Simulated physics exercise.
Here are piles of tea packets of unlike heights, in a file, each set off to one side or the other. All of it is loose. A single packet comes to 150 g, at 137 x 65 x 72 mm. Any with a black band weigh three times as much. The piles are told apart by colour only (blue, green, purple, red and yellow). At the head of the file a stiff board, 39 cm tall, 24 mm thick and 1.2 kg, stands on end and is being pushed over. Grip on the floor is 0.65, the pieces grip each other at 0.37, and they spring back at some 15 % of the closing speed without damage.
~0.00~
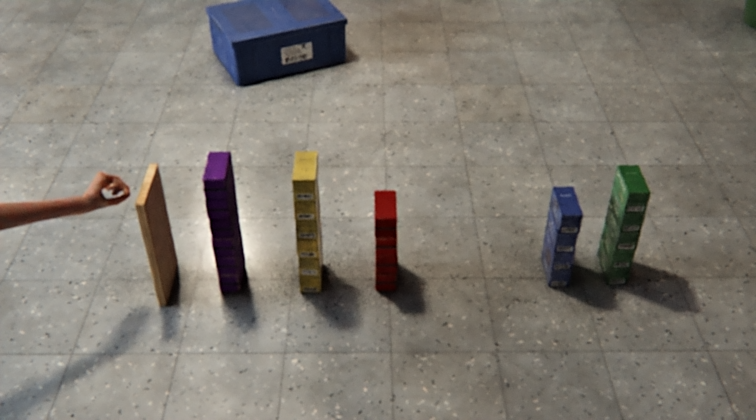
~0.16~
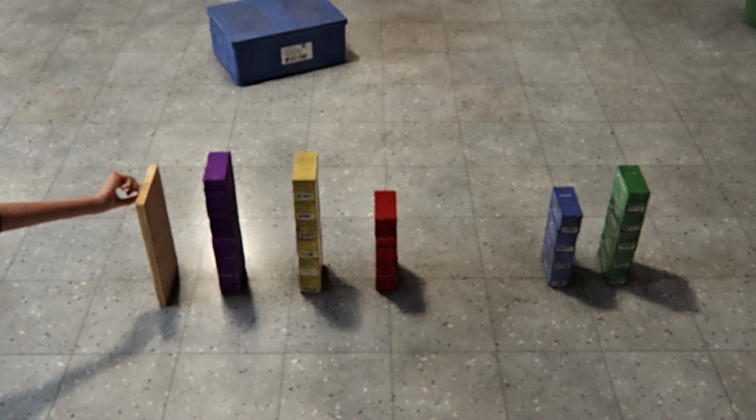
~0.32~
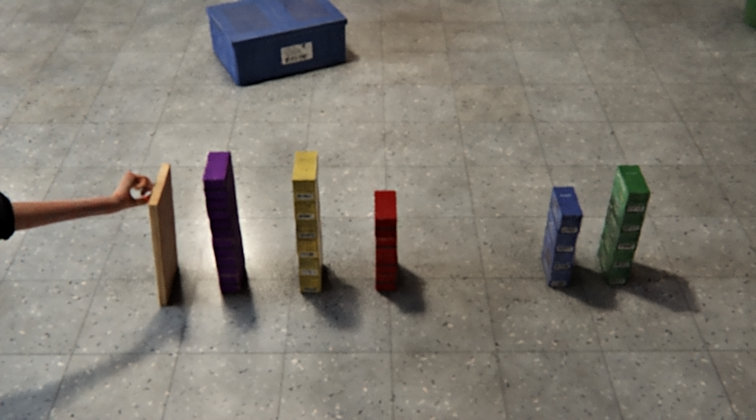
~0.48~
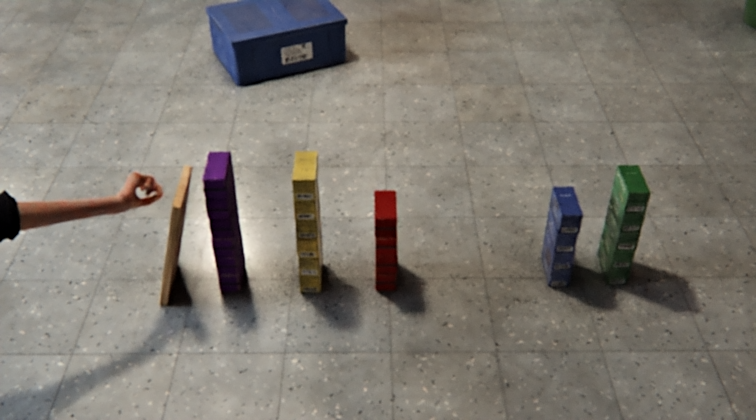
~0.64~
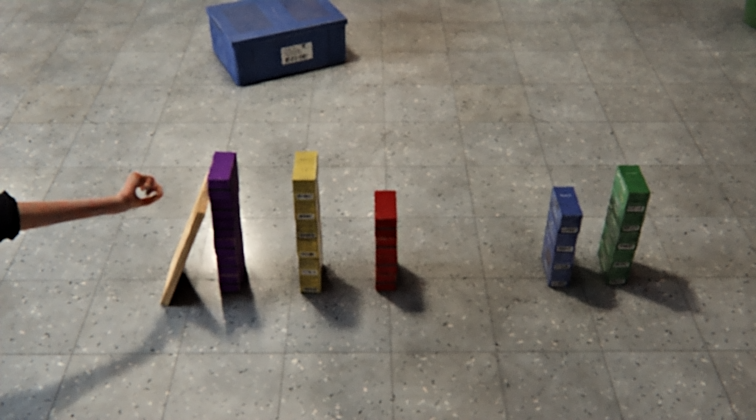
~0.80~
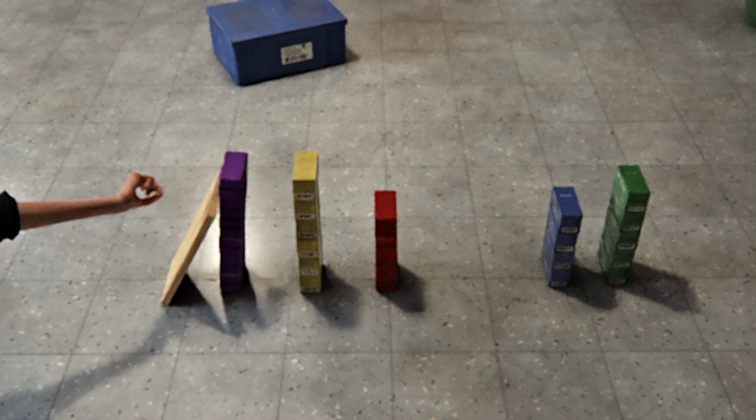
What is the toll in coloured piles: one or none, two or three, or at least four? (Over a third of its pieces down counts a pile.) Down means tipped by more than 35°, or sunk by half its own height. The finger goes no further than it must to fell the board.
It takes from two to three of them.
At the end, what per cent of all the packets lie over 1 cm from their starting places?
Shifted: 70 per cent.
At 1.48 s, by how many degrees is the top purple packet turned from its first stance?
Roughly 140°.
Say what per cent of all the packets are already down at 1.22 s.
At that moment 25 per cent.
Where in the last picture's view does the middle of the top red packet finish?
At about (500, 268).
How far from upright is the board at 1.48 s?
Some 75° from upright.
By 1.22 s, board 64° from upright; 6 of the 25 packets down; top yellow packet tilted 14°; top purple packet 6 cm lower.
By 1.48 s, board 74° from upright; 14 of the 25 packets down; top purple packet upside down; top red packet tilted 34°, 45 mm lower.
When it is over (2.3 s), board 71° from upright; 14 of the 25 packets down; top purple packet upside down; top yellow packet on its side. Wrecked, purple, red and yellow. In pixels of the last frame, middles, top purple packet near (326, 250), top yellow packet near (542, 277).
